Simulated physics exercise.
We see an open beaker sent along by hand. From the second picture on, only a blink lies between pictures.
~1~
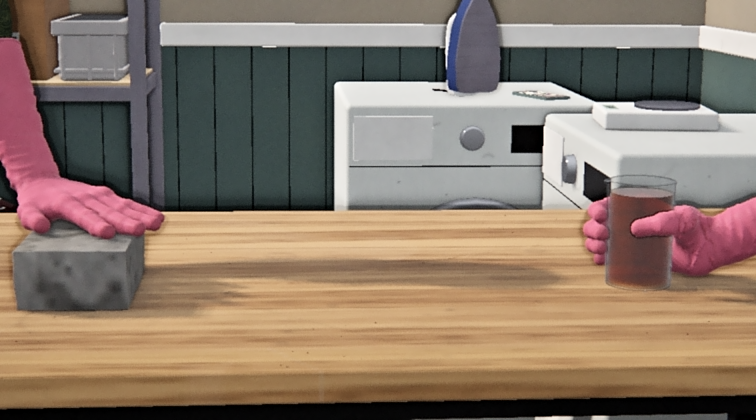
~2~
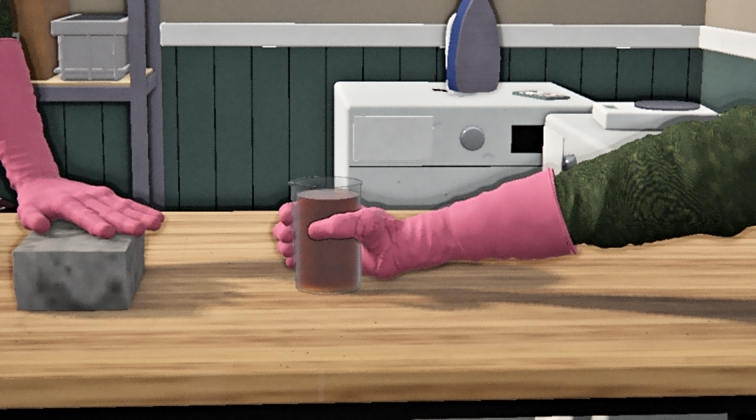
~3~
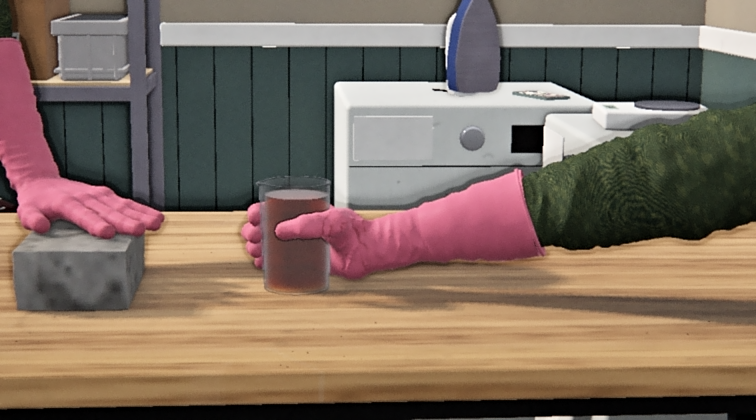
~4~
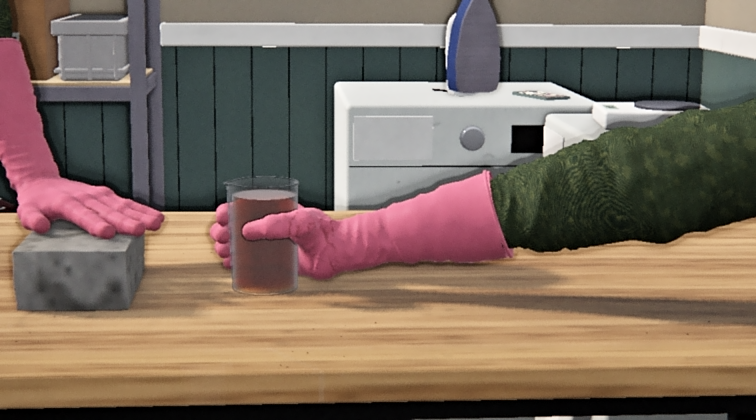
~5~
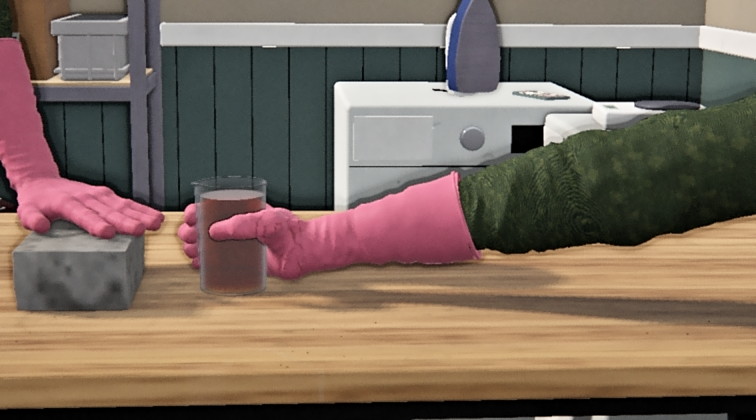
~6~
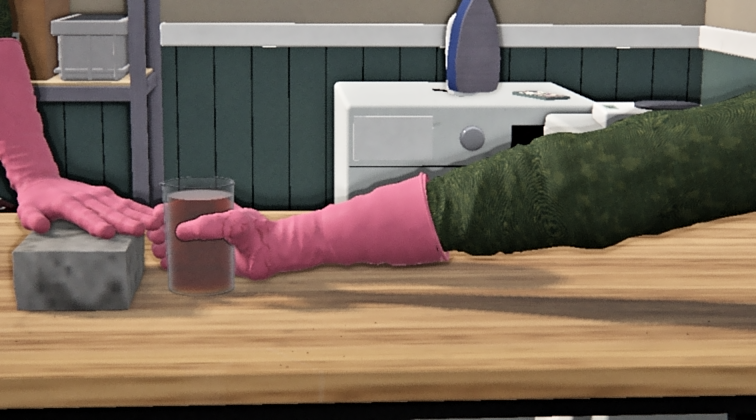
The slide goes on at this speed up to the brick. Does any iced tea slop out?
The beaker spills.
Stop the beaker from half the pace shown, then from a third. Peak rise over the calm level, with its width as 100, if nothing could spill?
About 20 and 15 per cent.
Soon after, the beaker meets the brick.
Later, the iced tea surges up the wall; some has gone over its rim.
In the end, the beaker stands at the brick; some has gone over its rim.
